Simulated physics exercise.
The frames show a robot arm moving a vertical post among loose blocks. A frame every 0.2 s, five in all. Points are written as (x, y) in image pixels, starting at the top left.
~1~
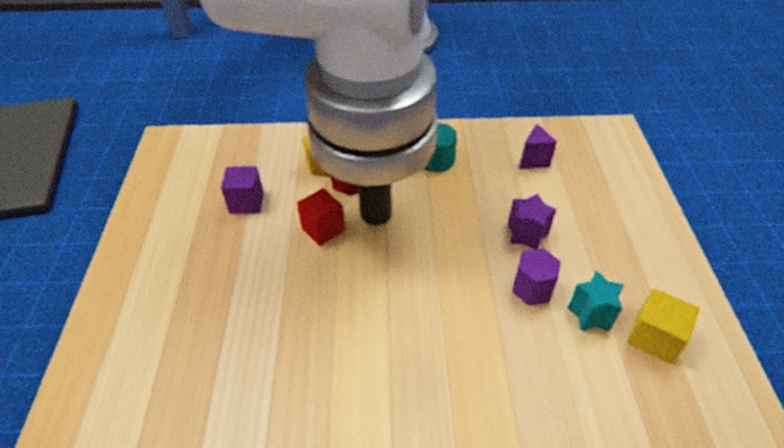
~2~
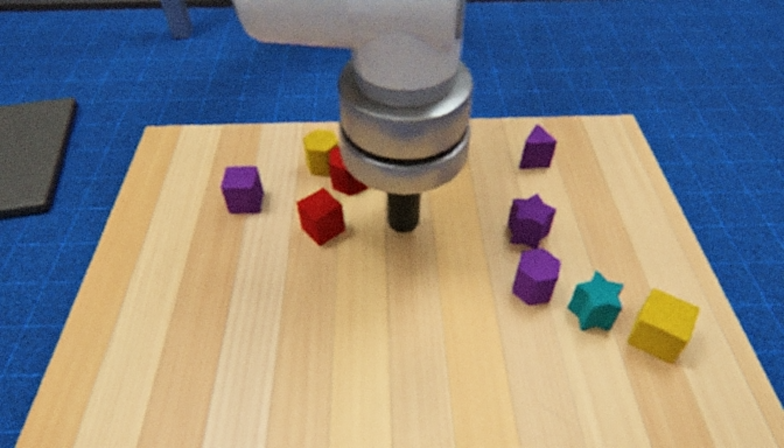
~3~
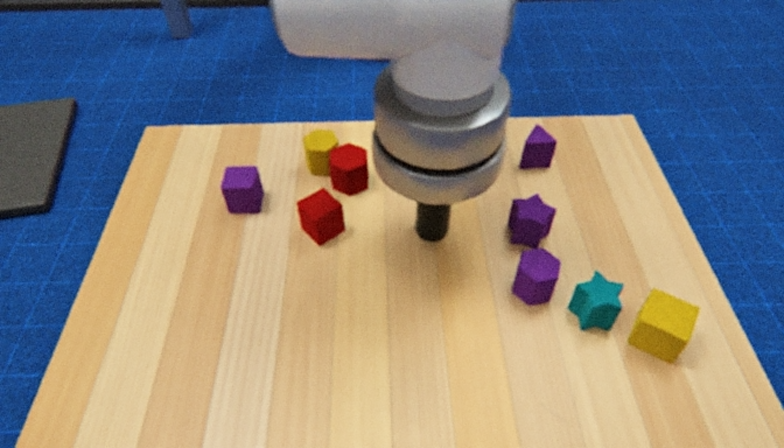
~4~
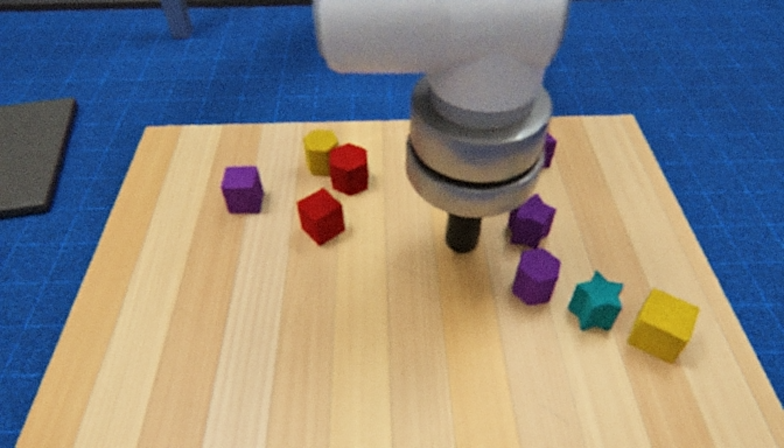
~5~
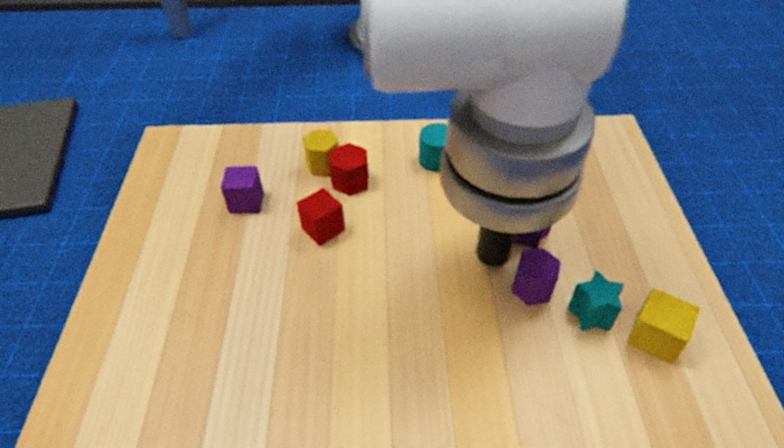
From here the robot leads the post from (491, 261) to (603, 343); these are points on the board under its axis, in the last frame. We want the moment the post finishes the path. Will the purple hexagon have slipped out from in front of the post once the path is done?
No, it doesn't check out.
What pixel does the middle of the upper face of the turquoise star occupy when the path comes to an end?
The centre of its top face lies at (668, 326).
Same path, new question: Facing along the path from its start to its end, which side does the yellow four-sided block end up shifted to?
It is pushed towards the left-hand side.
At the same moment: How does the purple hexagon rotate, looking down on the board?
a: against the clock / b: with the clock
The answer is b.
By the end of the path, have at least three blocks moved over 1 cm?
Yes
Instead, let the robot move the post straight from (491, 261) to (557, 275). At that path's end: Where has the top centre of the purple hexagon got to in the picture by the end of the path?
At the end it should sit near (569, 282).
What follows on the original path. One third of the way, post (529, 281); purple hexagon (568, 284), turned 20° clockwise; turquoise star (612, 295), turned 20° anticlockwise.
Two thirds of the way, post (566, 308); purple hexagon (608, 316), turned 20° clockwise; turquoise star (648, 311), turned 65° anticlockwise; yellow four-sided block (697, 319).
At the end, post (606, 337); purple star still; purple hexagon (648, 355), turned 30° clockwise; turquoise star (668, 326), turned 95° anticlockwise; yellow four-sided block (716, 321).
